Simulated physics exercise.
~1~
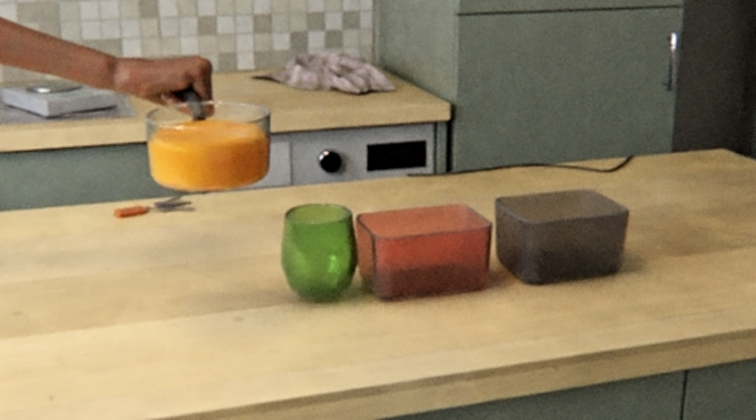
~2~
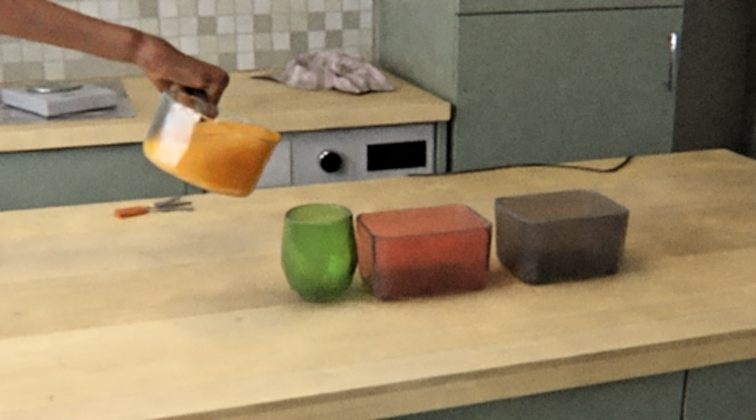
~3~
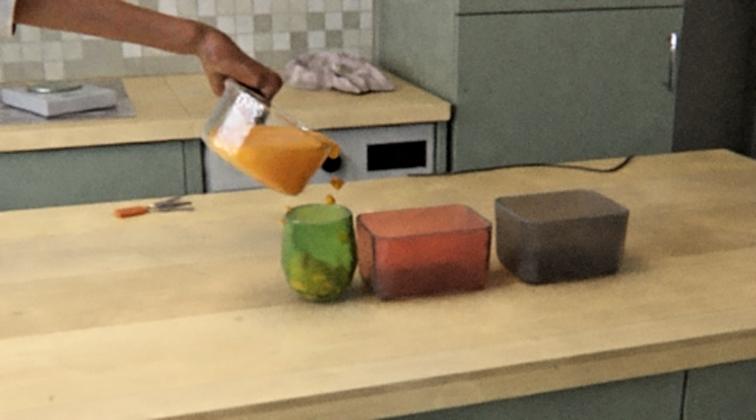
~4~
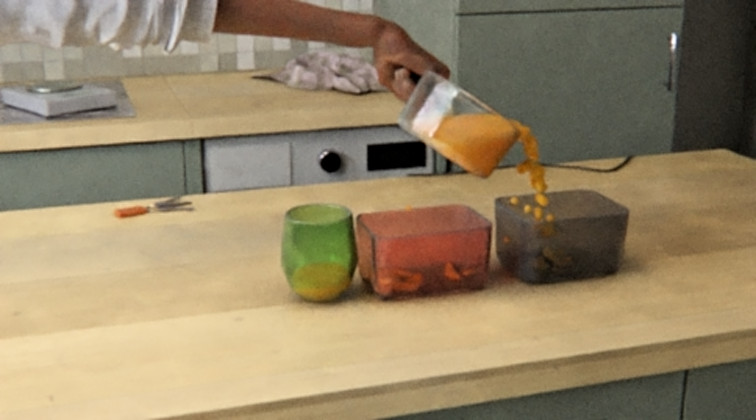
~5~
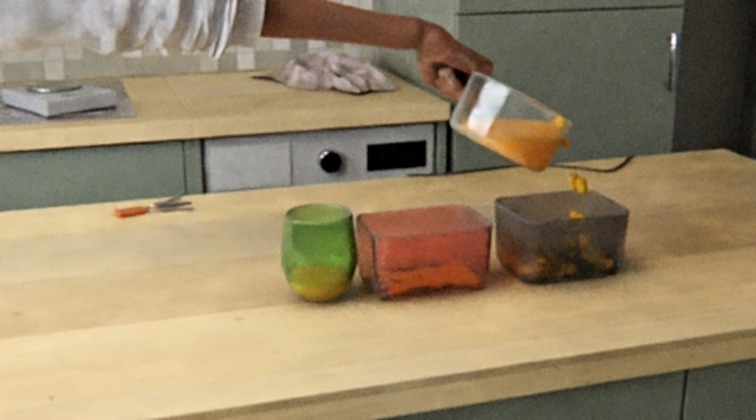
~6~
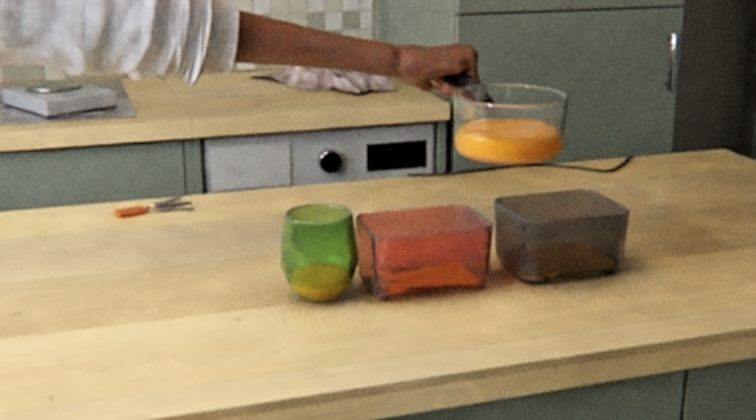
In a kitchen, a hand tilted a clear pan of orange juice and swept it right over a green glass, a red container and a dark gray one, pouring into each, then leveled it, leaving a little juice in all three and some in the pan.
